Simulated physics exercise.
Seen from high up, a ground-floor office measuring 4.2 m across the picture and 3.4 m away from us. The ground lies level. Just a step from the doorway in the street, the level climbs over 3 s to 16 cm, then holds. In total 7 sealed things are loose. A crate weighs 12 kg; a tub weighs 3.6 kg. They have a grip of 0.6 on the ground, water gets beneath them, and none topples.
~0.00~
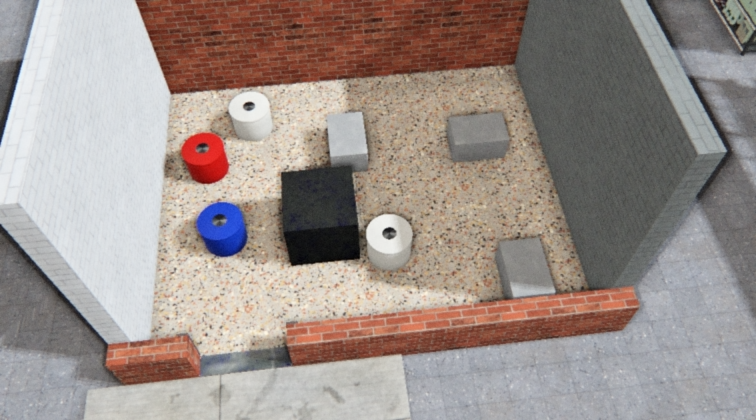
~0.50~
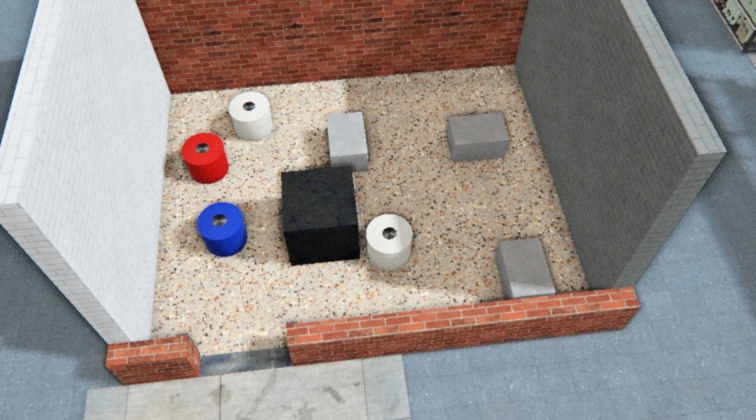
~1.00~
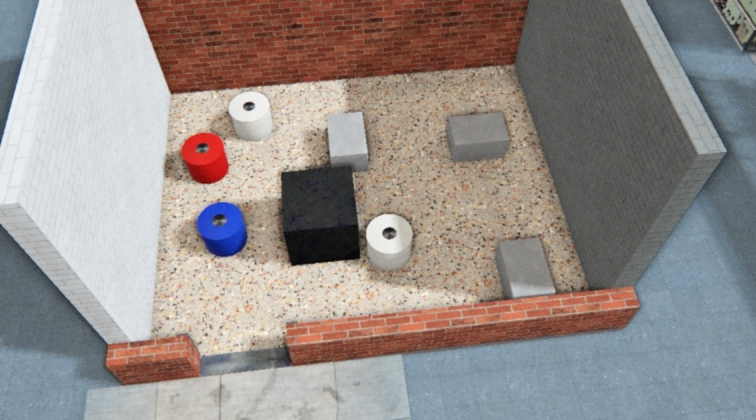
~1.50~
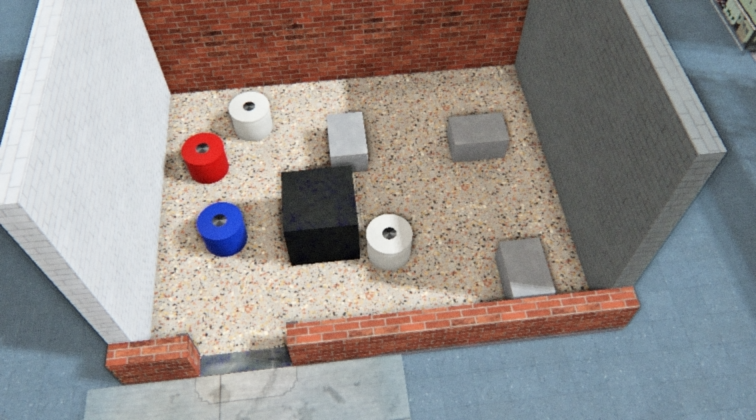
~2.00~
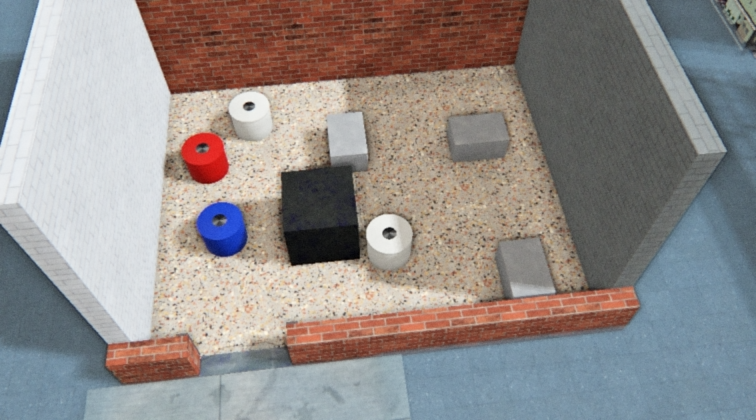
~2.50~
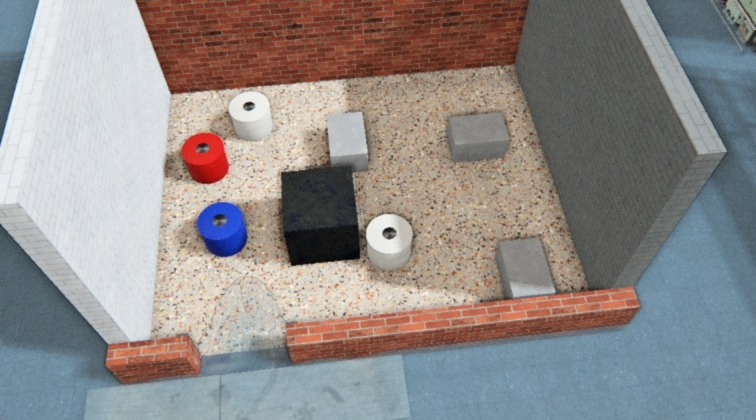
A black block stands near the middle of a roofless room seen from high above, with pale side walls, a brick back wall and a low brick front with a doorway gap. Red, blue and white tubs sit left and centre, and three grey blocks lie behind and right. The paving outside turns bluish under water, which creeps through the doorway onto the speckled floor, while every object stays still.
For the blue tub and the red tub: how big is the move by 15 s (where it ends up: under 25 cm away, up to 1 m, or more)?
Expect the blue tub to be well off its spot and the red tub to be well off its spot.
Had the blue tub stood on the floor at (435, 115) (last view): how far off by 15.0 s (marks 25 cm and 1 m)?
Result: It drifts a great deal.
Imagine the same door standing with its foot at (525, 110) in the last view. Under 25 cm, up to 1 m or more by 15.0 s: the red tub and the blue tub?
In that case the red tub would have gone a great distance and the blue tub would have gone a great distance.
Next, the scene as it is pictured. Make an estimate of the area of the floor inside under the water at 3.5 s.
I'd estimate close to 2.5 m2.
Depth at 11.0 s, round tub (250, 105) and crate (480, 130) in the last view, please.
First roughly 4 cm, second roughly 5 cm.
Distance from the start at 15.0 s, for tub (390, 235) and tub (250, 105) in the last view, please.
The first is 40 cm from its start, the second 350 cm.
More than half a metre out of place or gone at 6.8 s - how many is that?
Tally at that time: 3.
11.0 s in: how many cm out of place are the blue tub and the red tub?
200 and 200 cm, roughly.
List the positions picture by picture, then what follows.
The blue tub at (220, 221), on the bottom; the red tub at (202, 149), on the bottom; 0.0 m2 under water; 0 of 7 have shifted, in the first picture.
The blue tub at (220, 221), on the bottom; the red tub at (202, 149), on the bottom; water covers 0.0 m2; 0 of 7 have shifted, in the second picture.
The blue tub at (220, 221), on the bottom; the red tub at (202, 149) rests on the ground; water covers 0.0 m2; 0 of 7 have shifted, in the third picture.
The blue tub at (220, 221), on the bottom; the red tub at (202, 149) rests on the ground; water covers 0.0 m2; 0 of 7 have shifted, in the fourth picture.
The blue tub at (220, 221), on the bottom; the red tub at (202, 149), on the bottom; water covers 0.0 m2; 0 of 7 have shifted, in the fifth picture.
The blue tub at (220, 221) rests on the ground; the red tub at (202, 149) rests on the ground; water covers 0.4 m2; 0 of 7 have shifted, in the sixth picture.
After 3.5 s the blue tub is near (217, 210), 0.1 m from its start, aground; the red tub is near (202, 149), 0.0 m from its start, aground; 0 afloat.
After 6.8 s the blue tub is near (249, 104), 1.5 m from its start, afloat; the red tub is near (218, 83), 0.9 m from its start, afloat; 3 afloat.
After 11.0 s the blue tub is near (371, 96), 2.2 m from its start, afloat; the red tub is near (361, 68), 2.1 m from its start, afloat; 3 afloat.
After 15.0 s the blue tub is near (562, 227), 3.4 m from its start, afloat; the red tub is near (523, 109), 3.5 m from its start, afloat; 7 afloat.
